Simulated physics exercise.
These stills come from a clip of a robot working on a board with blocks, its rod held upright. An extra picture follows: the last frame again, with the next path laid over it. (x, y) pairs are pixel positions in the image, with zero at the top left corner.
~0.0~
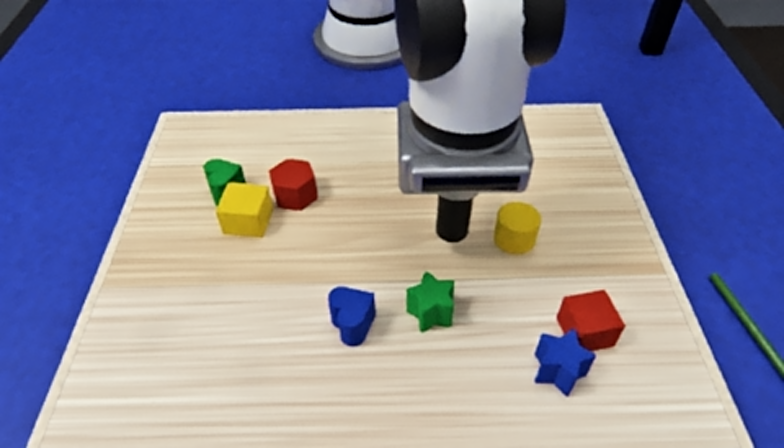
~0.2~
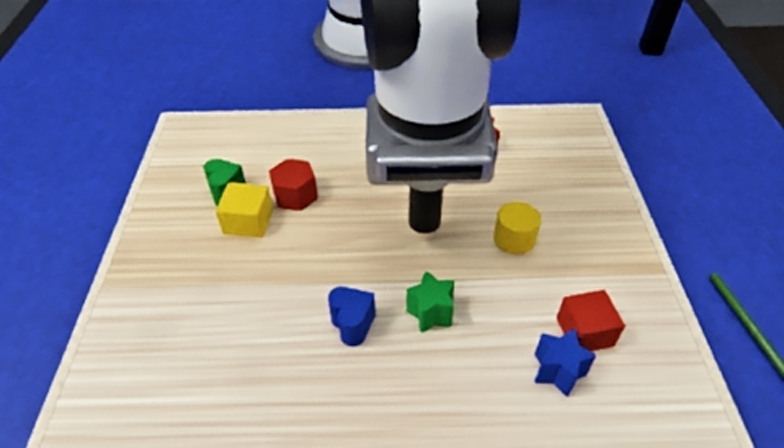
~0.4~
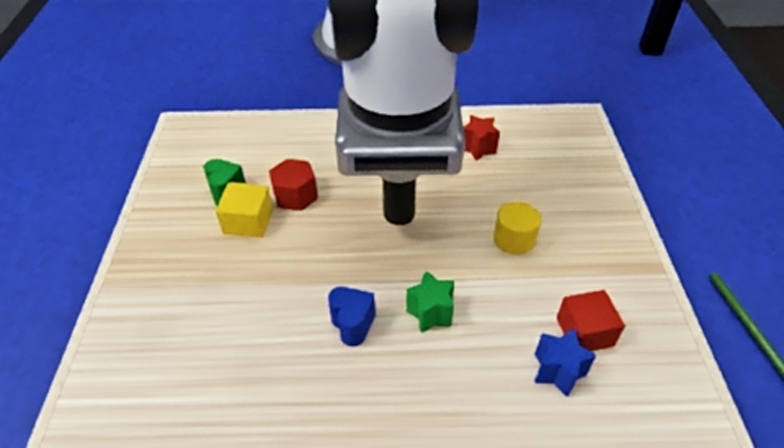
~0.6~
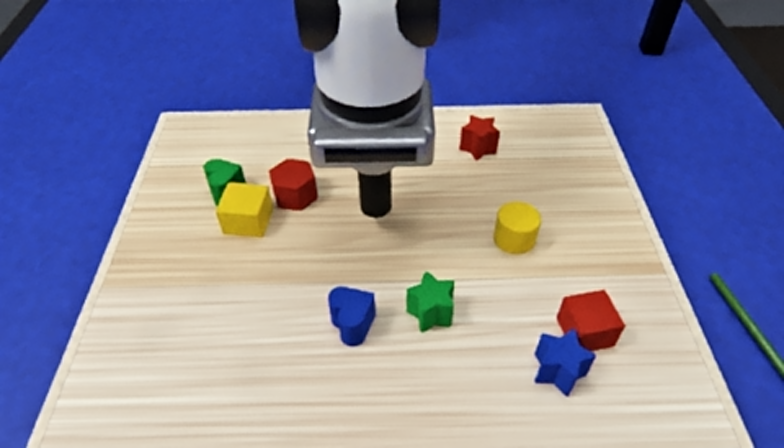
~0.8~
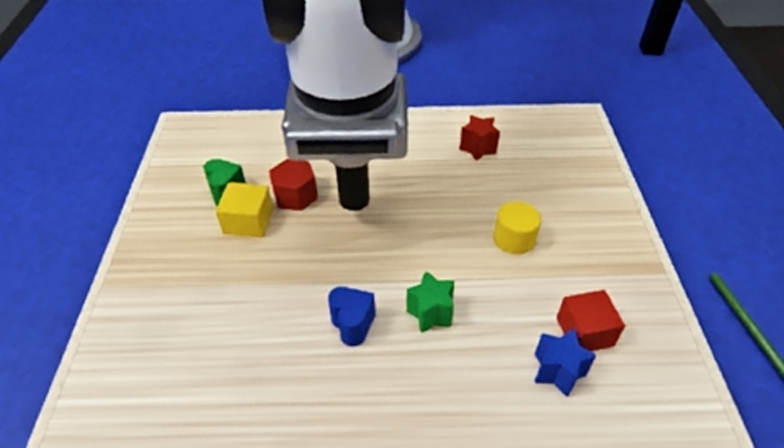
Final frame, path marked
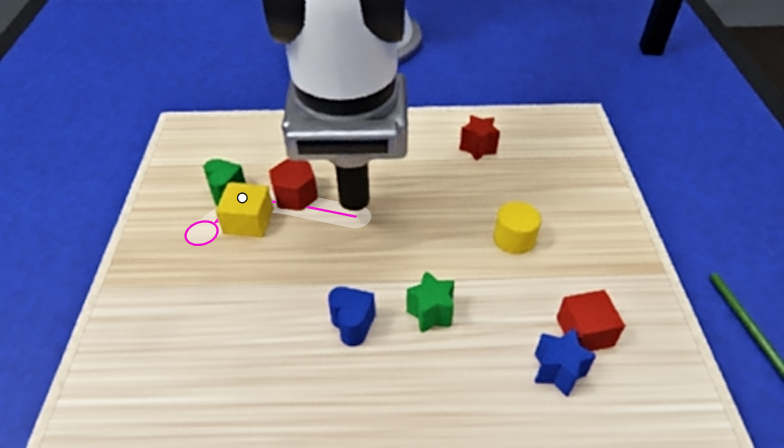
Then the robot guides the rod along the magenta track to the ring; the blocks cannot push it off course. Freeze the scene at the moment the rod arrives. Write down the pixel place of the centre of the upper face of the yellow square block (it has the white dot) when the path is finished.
The middle of its top is at (186, 240).
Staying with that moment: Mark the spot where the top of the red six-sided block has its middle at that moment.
For the centre of its top, I'd go with (252, 156).
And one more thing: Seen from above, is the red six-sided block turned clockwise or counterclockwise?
It turns round clockwise.
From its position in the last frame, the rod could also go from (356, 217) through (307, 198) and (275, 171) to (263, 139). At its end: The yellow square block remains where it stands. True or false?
This is true.
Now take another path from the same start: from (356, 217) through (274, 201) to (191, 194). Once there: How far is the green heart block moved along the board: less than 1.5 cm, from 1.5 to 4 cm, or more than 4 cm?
It travels more than 4 cm.
Drawn move, from (356, 217) via (303, 206) and (249, 204), ending at (202, 233); the dot is on the yellow square block.
On the path given first. One third of the way, rod (299, 190); red six-sided block (274, 166).
Two thirds of the way, rod (244, 188); green heart block (213, 167), turned 35° anticlockwise; yellow square block (216, 207), turned 45° anticlockwise; red six-sided block (252, 156), turned 35° clockwise.
At the end, rod (195, 217); green heart block (209, 168), turned 20° anticlockwise; yellow square block (187, 240), turned 100° anticlockwise; red six-sided block (252, 156), turned 35° clockwise.
